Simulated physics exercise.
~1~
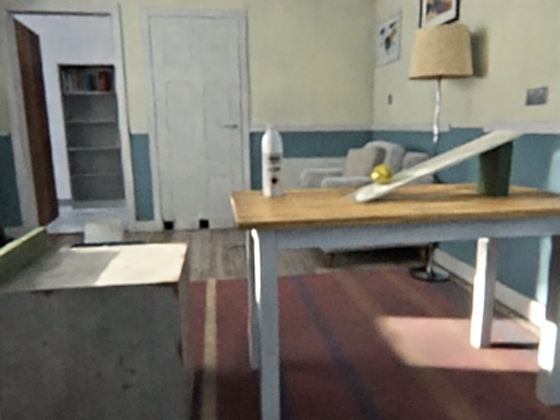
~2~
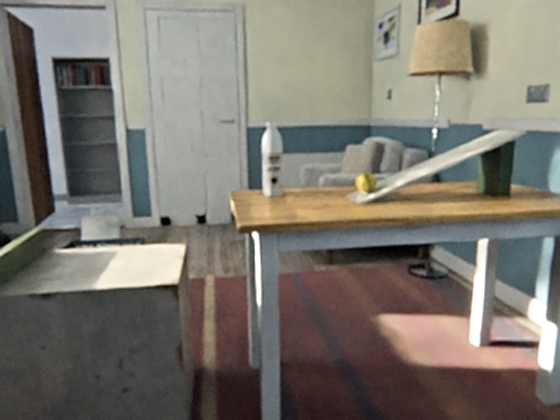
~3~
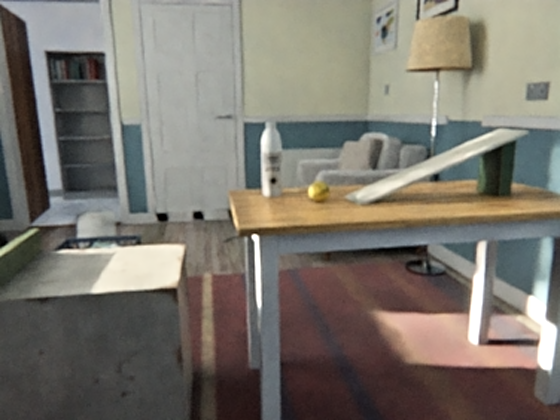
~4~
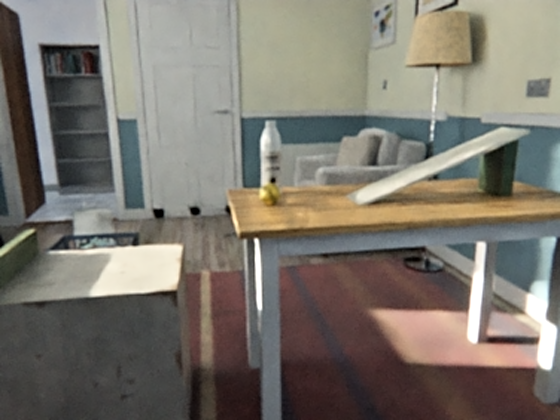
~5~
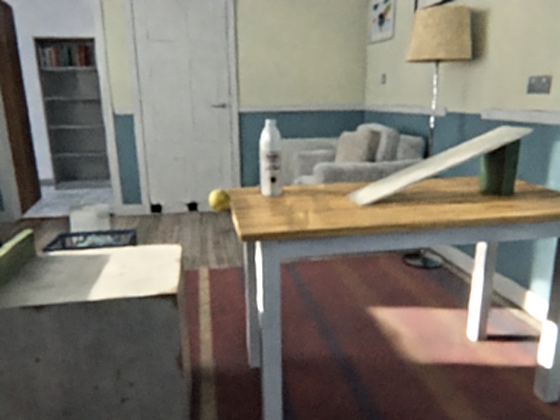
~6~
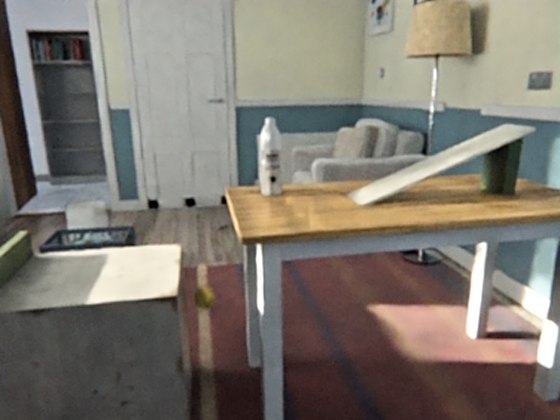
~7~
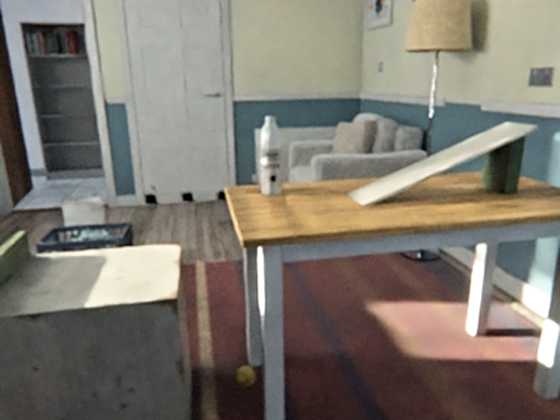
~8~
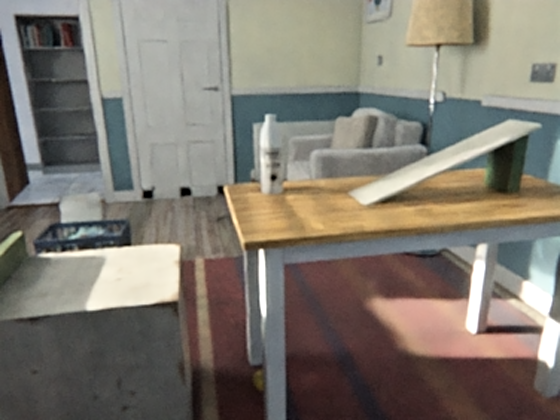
A yellow ball rolls down a ramp, crosses the table past a white bottle, and drops off the edge.
